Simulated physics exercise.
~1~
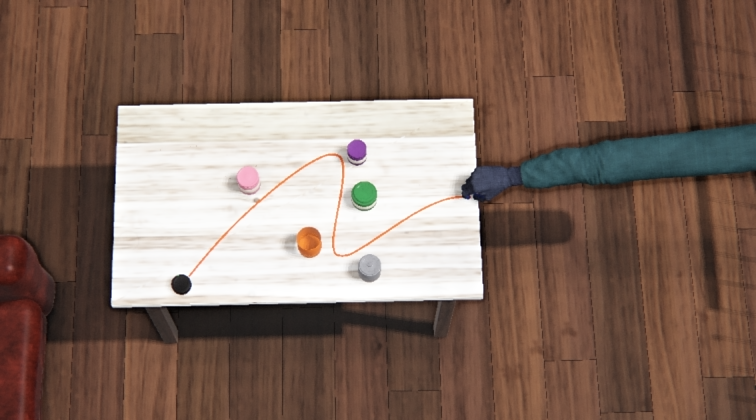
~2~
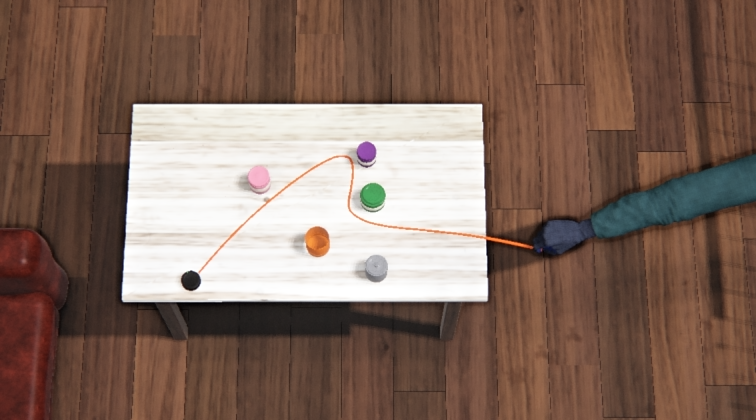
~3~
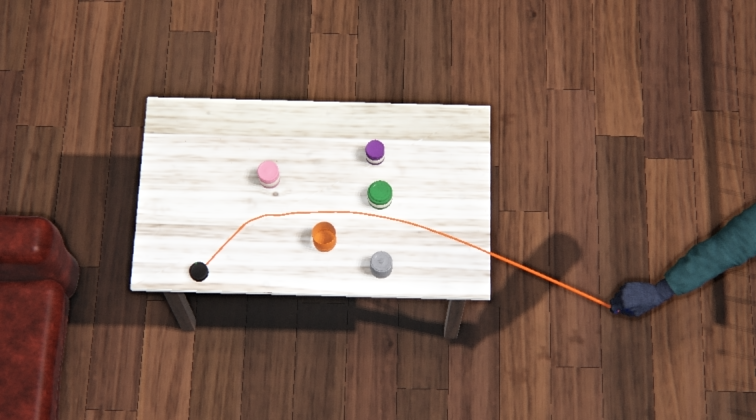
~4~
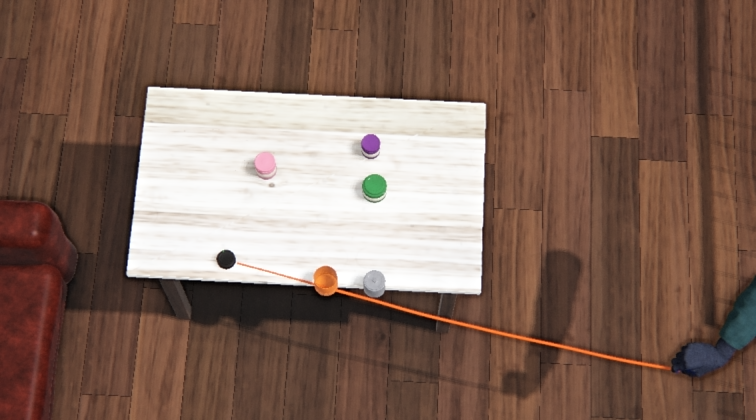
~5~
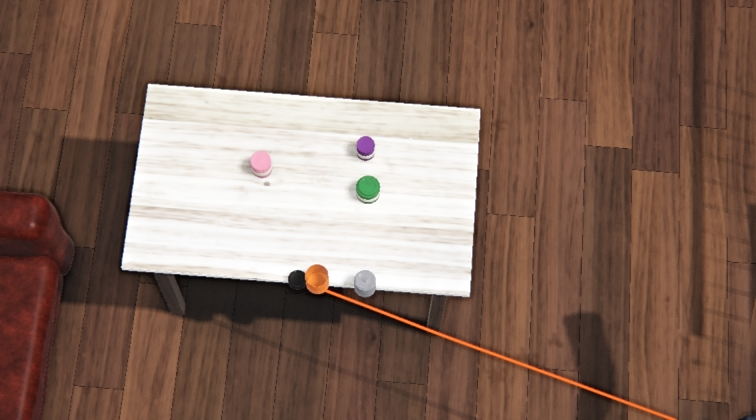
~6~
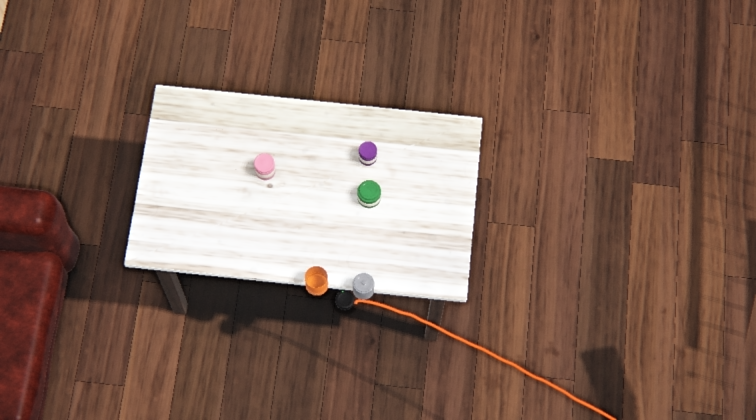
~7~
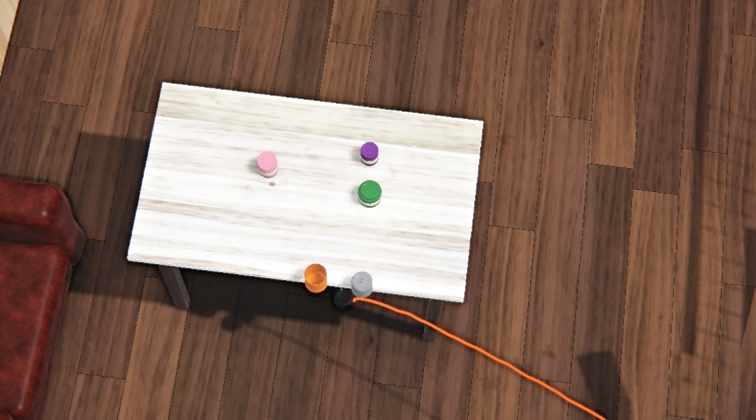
An orange cord winds among pink, purple, green, orange and grey containers on a pale wooden table, seen from above on a plank floor beside a red leather seat. A dark-gloved hand in a teal sleeve holds its right end, with a small black disc at the other. The hand pulls right and downward, straightening the cord, which sweeps the orange cup and grey pot to the near edge. The disc slides right past the cup and drops just over the edge by the grey pot. The cord slackens, while the pink, purple and green containers stay put.
